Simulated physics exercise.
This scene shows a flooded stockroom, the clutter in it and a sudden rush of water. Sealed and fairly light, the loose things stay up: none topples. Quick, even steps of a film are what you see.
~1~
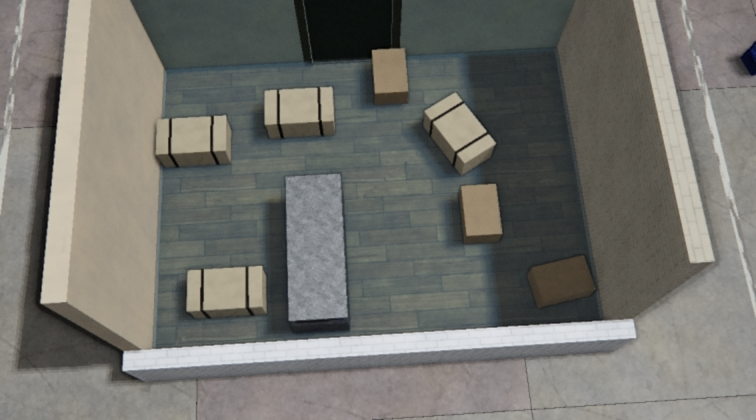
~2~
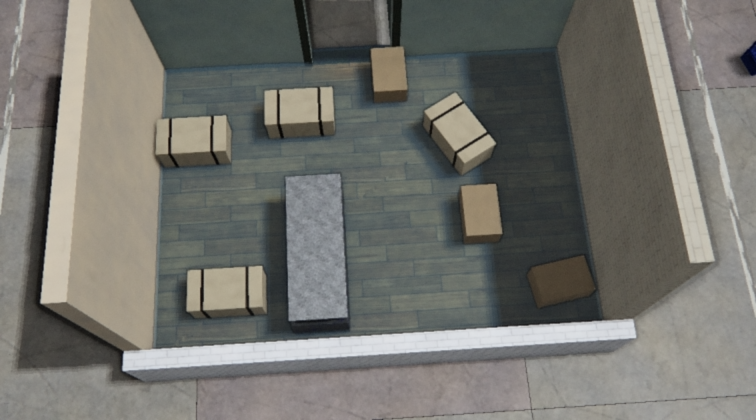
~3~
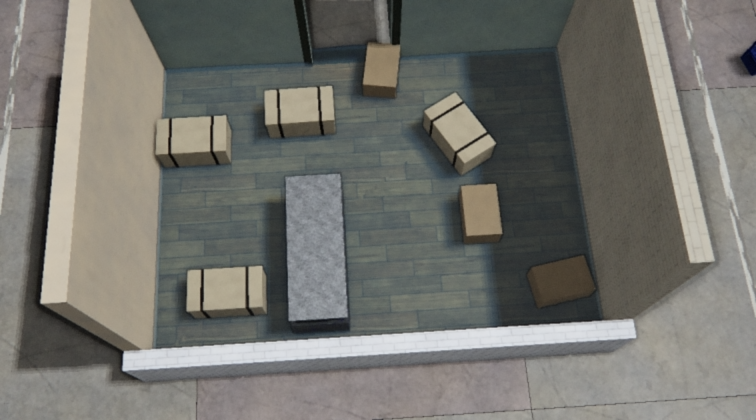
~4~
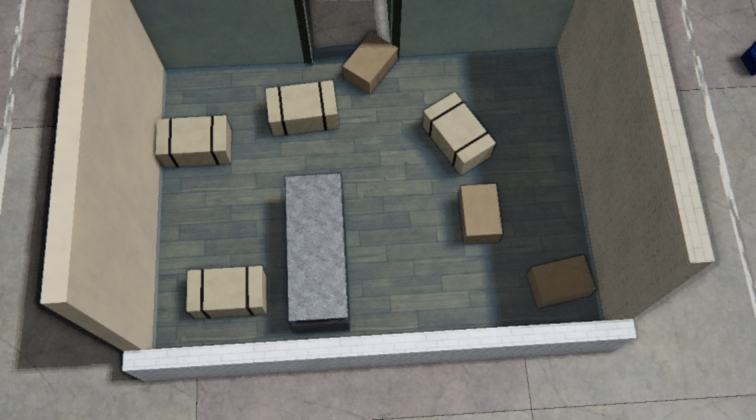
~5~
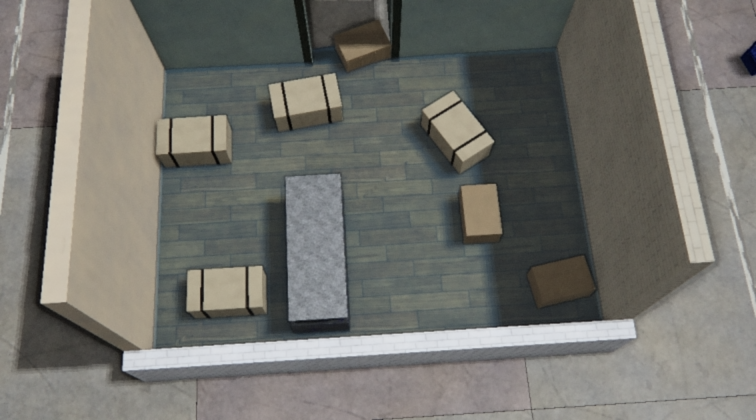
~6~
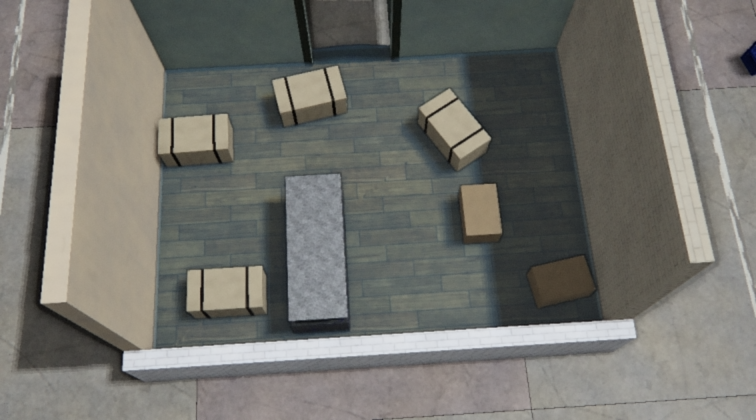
A door opened at the back of the flooded stockroom, and the brown box beside it turned and drifted out through the gap, while the nearest strapped trunks edged slightly toward the doorway.
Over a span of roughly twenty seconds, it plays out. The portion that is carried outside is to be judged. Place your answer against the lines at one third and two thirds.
It sits between the two lines.
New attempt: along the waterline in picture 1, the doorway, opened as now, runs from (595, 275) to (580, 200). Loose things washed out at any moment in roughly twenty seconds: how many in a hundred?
That comes to 40 per cent of the things.
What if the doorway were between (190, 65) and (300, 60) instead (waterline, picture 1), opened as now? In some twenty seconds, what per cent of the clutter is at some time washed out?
Estimate: Around 60 per cent.
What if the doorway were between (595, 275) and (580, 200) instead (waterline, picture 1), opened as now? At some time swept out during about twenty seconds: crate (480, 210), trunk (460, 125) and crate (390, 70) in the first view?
First lost, second lost, third trapped.
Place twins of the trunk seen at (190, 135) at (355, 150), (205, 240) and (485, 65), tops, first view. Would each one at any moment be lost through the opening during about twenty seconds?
Summary in sequence: Exits at some point, never leaves, exits at some point.
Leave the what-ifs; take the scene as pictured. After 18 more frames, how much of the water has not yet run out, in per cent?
78 %.
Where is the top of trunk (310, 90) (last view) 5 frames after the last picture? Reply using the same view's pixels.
I'd expect it around (331, 35).
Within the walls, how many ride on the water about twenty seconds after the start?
3 in total.
A moment on, 1 of 7 are out; 6 afloat.
Next, 3 of 7 are out; 4 afloat.
Later, 3 of 7 are out; 4 afloat.
In the end, 4 of 7 are out; 3 afloat.
